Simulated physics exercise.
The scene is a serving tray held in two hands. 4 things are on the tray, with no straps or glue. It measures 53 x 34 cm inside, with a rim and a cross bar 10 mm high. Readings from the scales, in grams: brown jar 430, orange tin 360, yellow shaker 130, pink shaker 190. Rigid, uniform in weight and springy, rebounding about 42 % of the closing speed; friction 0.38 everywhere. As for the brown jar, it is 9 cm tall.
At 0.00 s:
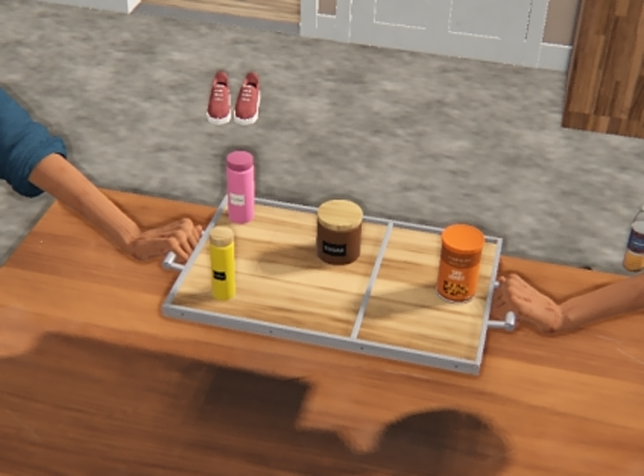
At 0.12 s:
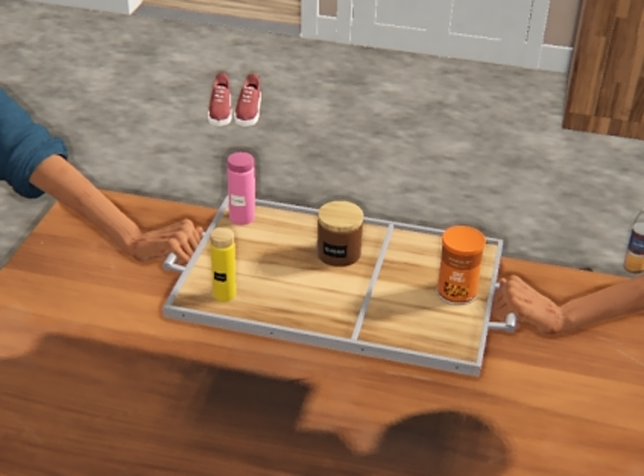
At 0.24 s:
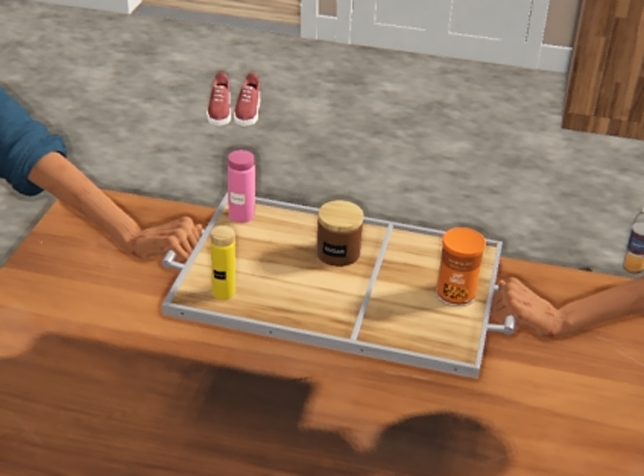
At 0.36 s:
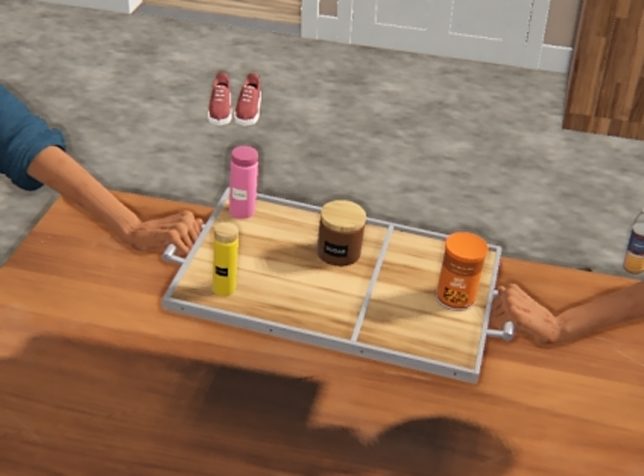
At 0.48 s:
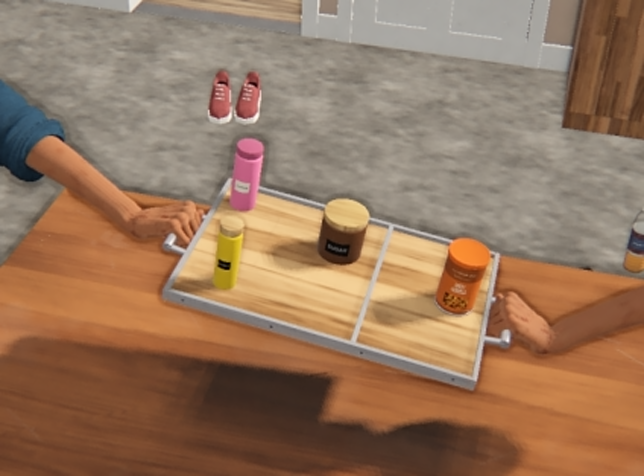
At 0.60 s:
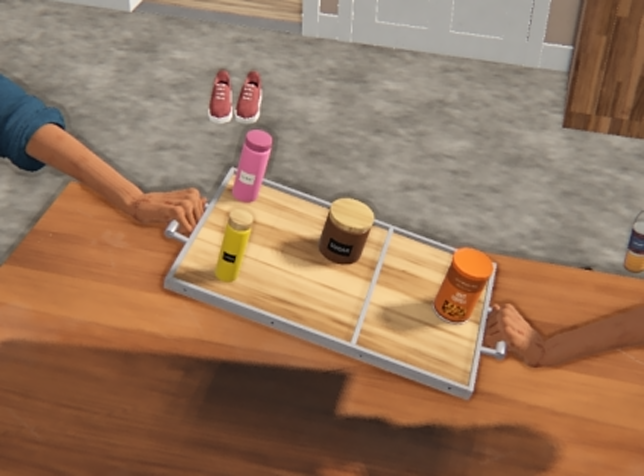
Above a wooden table, two hands gradually tilt a tray holding four containers right side down.
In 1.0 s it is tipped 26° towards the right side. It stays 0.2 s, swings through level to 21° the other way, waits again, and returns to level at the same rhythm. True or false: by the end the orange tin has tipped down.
False.
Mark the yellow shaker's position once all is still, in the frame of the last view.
Roughly at (425, 321) in the last picture.
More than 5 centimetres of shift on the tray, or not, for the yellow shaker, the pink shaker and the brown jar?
In short, the yellow shaker leaves its position, the pink shaker leaves its position, the brown jar stays close to home.
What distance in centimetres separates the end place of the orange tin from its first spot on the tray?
Some 3 cm.
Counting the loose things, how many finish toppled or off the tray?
My answer is 2.
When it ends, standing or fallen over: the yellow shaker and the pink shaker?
Well, the yellow shaker tumbles down, and the pink shaker tumbles down.
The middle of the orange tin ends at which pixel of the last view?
It ends near (445, 262).
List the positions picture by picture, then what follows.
In the first frame, tray level; orange tin (460, 265); brown jar (339, 233).
In the second frame, tray level; pink shaker (241, 189); brown jar (340, 234).
In the third frame, tray at 1°, right edge down; yellow shaker (223, 263); pink shaker (241, 187).
In the fourth frame, tray at 4°, right edge down; brown jar (341, 233); yellow shaker (225, 260).
In the fifth frame, tray at 8°, right edge down; pink shaker (247, 175); brown jar (343, 232).
In the sixth frame, tray at 13°, right edge down; orange tin (462, 287); yellow shaker (234, 246).
After 1.10 s, tray at 26°, right edge down; orange tin slid 2 cm near (468, 313); yellow shaker on its side; pink shaker tipped 59° from how it sat.
After 1.40 s, tray at 25°, right edge down; orange tin slid 2 cm near (467, 311); yellow shaker on its side; pink shaker on its side.
After 2.20 s, tray at 20°, left edge down; orange tin slid 2 cm near (456, 229); yellow shaker on its side; pink shaker on its side.
At rest (4.0 s), tipped over on the tray, yellow shaker and pink shaker; the other 2 in place, give or take 5 cm. Seen from the same camera at the end, orange tin near (446, 262).
